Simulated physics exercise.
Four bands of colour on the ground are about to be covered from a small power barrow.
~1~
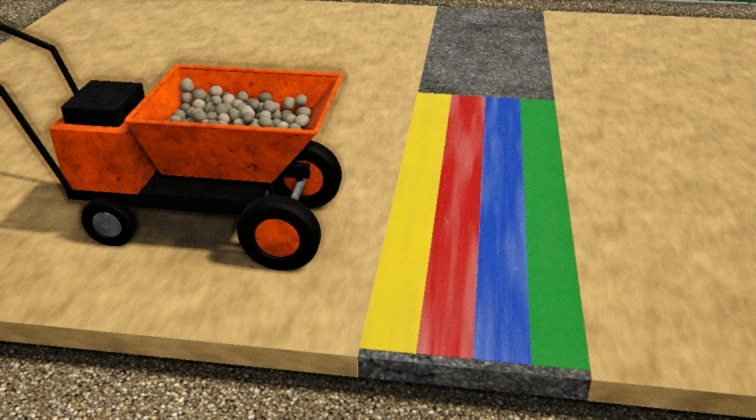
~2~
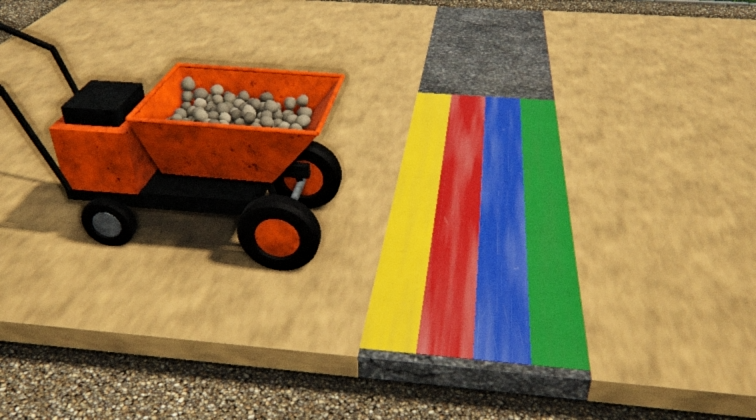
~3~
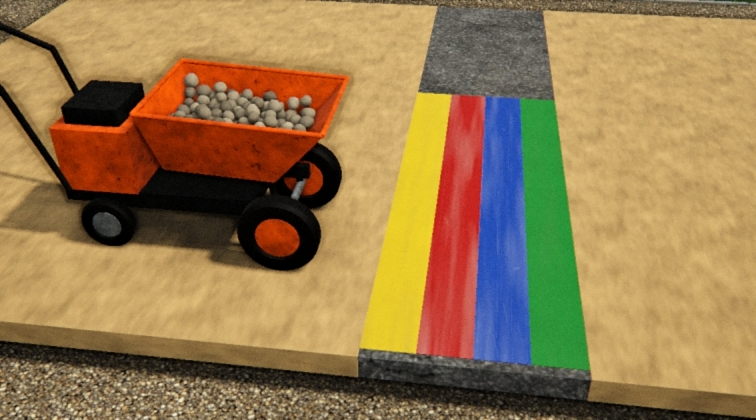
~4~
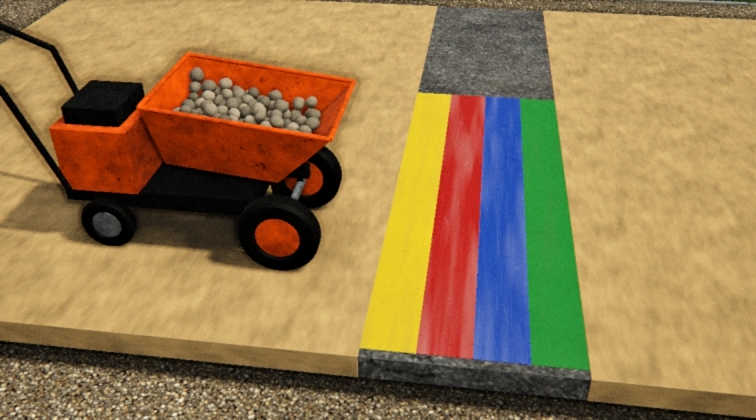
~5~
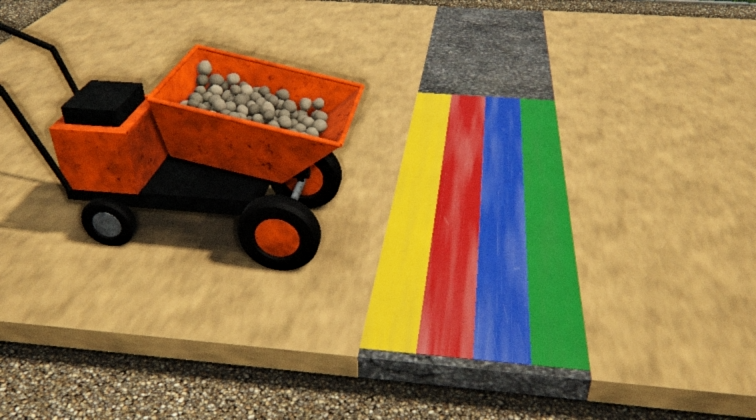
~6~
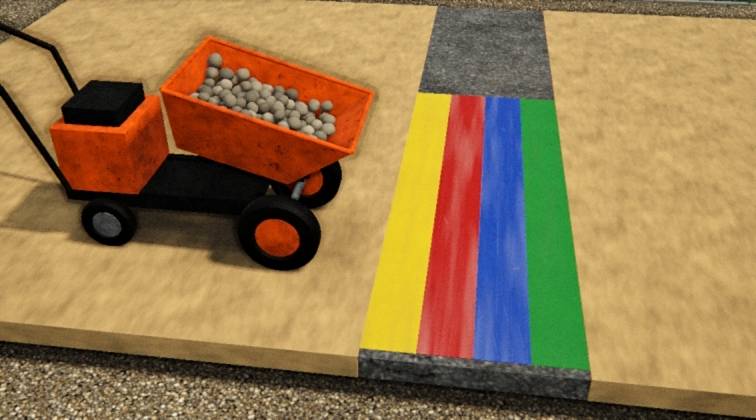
Beside four coloured strips on sandy ground, an orange barrow's pebble-filled skip tilts gradually rightward.
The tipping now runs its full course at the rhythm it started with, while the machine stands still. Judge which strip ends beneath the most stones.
Beneath the most stones: The red strip.
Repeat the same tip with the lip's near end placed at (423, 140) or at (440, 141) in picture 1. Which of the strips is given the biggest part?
To begin with green, and after that that green strip.
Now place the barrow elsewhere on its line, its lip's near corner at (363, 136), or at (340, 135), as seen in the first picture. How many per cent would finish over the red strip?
The shares come out close to 20 and 30 per cent, in that order.
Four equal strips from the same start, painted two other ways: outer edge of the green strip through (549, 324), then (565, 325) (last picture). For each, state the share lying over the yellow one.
In turn 10 and 10 in a hundred.
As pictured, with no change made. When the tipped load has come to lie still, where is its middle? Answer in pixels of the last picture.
(463, 242).
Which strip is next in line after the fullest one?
I'd say the strip in blue.
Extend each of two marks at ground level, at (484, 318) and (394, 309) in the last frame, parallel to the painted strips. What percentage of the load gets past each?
About 20 and 70 per cent.
Just after the last frame, skip tipped steeply; every one in the skip.
A moment on, skip tipped right over; the larger part in the skip; about a tenth over the yellow strip; about a tenth over the red strip.
Further on, skip tipped right over; roughly a quarter in the skip; about a tenth over the yellow strip; roughly a third over the red strip; roughly a quarter over the blue strip; about a tenth over the green strip; just a few off the paint.
When it is over, skip tipped right over; roughly a quarter in the skip; about a tenth over the yellow strip; roughly a third over the red strip; roughly a quarter over the blue strip; about a tenth over the green strip; just a few off the paint.
